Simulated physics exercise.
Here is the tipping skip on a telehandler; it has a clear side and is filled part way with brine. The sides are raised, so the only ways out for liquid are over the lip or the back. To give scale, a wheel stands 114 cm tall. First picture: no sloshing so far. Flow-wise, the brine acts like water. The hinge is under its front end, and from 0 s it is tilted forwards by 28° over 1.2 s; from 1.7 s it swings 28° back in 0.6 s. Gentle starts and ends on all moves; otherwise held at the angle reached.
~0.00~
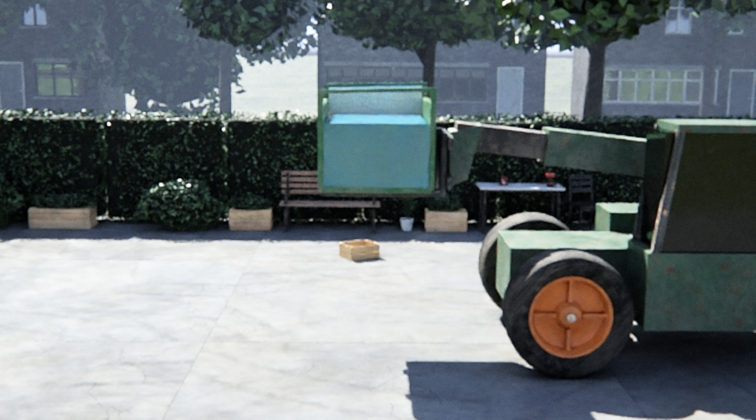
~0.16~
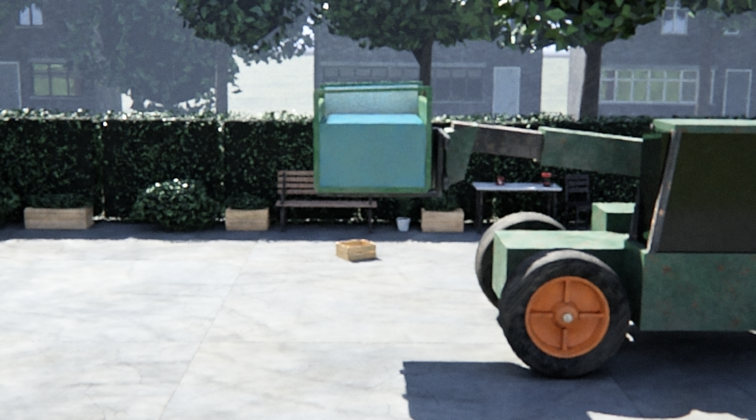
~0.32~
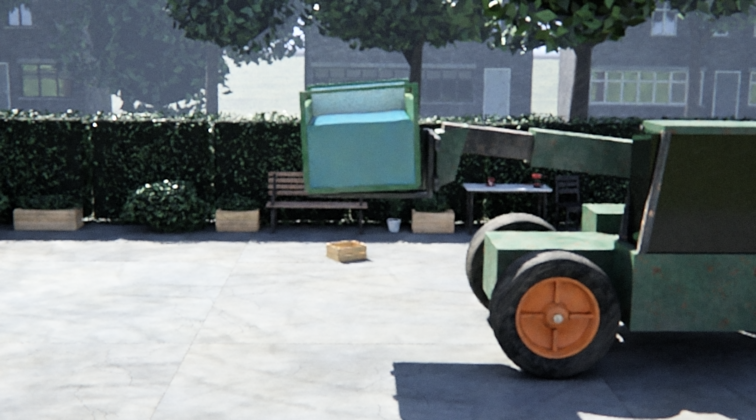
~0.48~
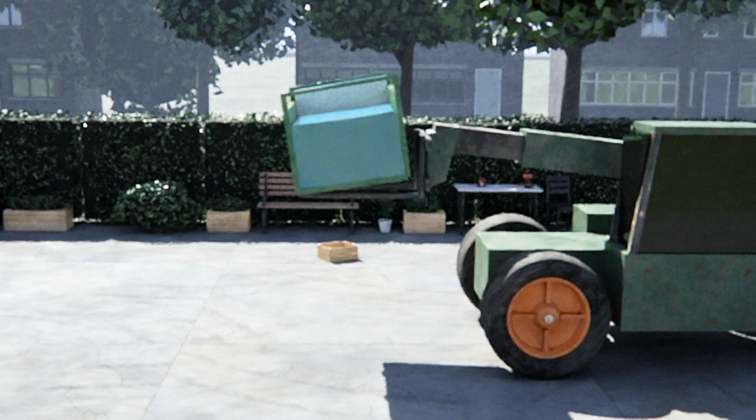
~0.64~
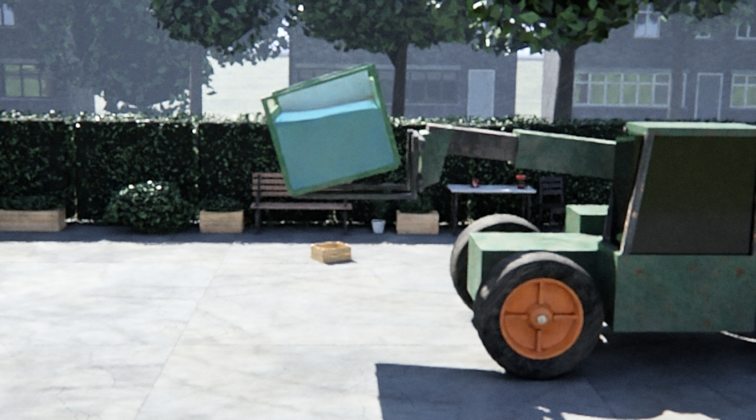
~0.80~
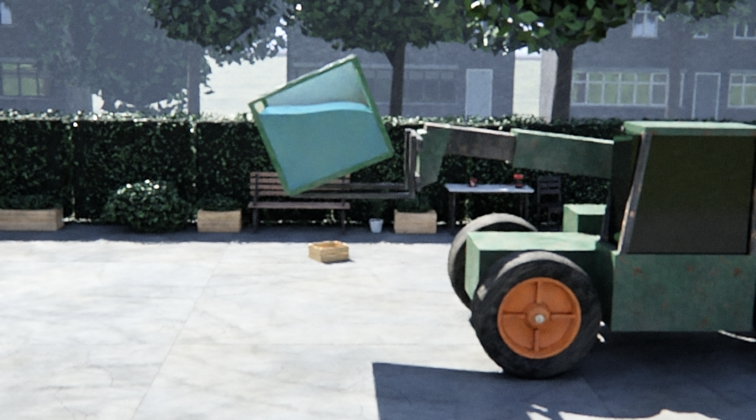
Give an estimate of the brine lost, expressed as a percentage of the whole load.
Roughly 17 per cent of the load is lost.
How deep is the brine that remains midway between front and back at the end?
It settles at around 48 cm at the middle.
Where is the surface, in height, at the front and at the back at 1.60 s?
Around 68 cm toward the front, with 30 cm behind.
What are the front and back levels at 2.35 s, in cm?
Front level 44 cm, back level 56 cm.
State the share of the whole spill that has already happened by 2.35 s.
By that time, around 90 percent of it is out.
Then, 1.60 s in, the skip is at 28° forwards, the surface stands 69 cm on the front, 29 cm on the back; the loss stands at 14 per cent, over the front.
Then, 2.35 s in, the surface stands 44 cm on the front, 56 cm on the back; the loss stands at 15 per cent, over the front.
Then, 3.10 s in, the surface stands 66 cm on the front, 40 cm on the back; the loss stands at 15 per cent, over the front.
Then, 5.18 s in, the loss stands at 17 per cent, over the front, 117 of 704 litres.
